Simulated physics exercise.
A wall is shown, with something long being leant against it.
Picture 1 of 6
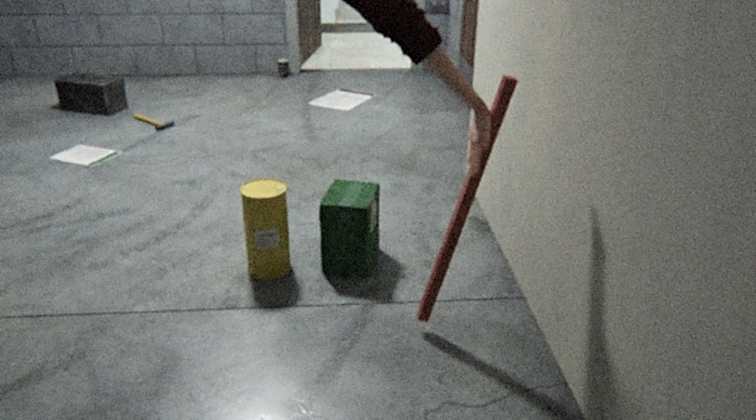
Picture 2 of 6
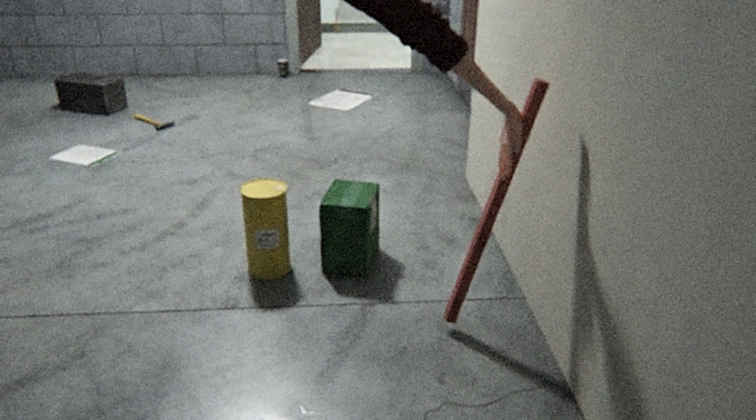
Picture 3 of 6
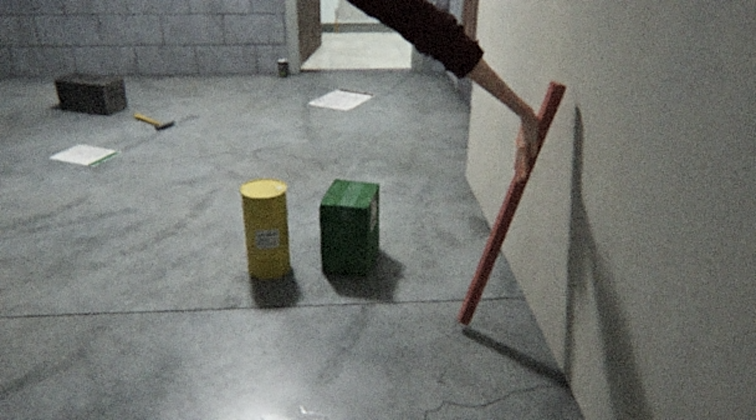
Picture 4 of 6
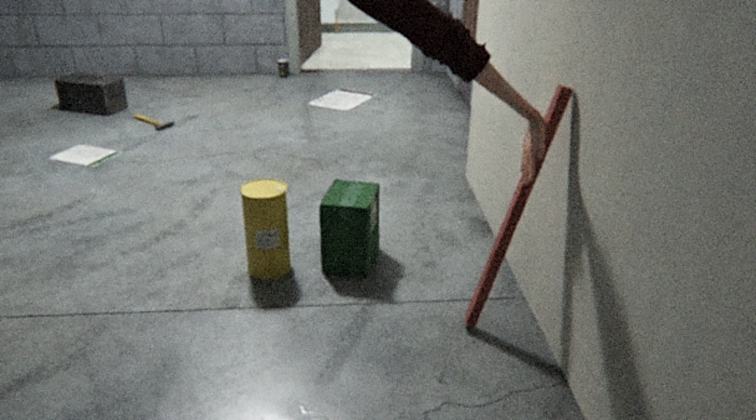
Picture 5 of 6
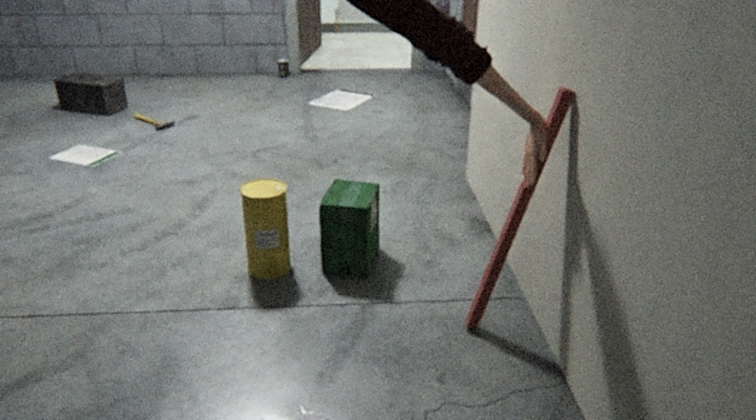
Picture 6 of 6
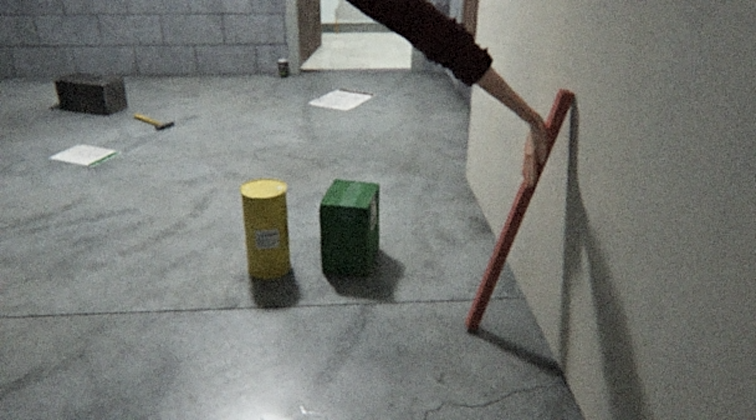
At the start, a hand holds a slanted red pole clear of the wall on the right, with a yellow cylinder and a green box standing on the floor to the left. The arm moves the pole rightward until it leans against the wall, then pole and hand stay nearly still.
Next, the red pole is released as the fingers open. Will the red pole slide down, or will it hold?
Nice, it stays propped against the wall.
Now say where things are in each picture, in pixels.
In the first frame, not yet at the wall; red pole (463, 209); green box (351, 227).
In the second frame, not yet at the wall; red pole (492, 211); green box (351, 227).
In the third frame, not yet at the wall; red pole (507, 213); green box (351, 227).
In the fourth frame, not yet at the wall; red pole (513, 216); green box (351, 227).
In the fifth frame, propped up under the hand; red pole (515, 218); green box (351, 227).
In the sixth frame, propped up under the hand; red pole (515, 219); green box (351, 227).
Then, 0.40 s on from there, no change.
Then, 0.90 s on from there, red pole resting near (515, 219).
In the end, all 3 unmoved. At the end, from the last picture's camera, red pole near (515, 219). The pole stays up.
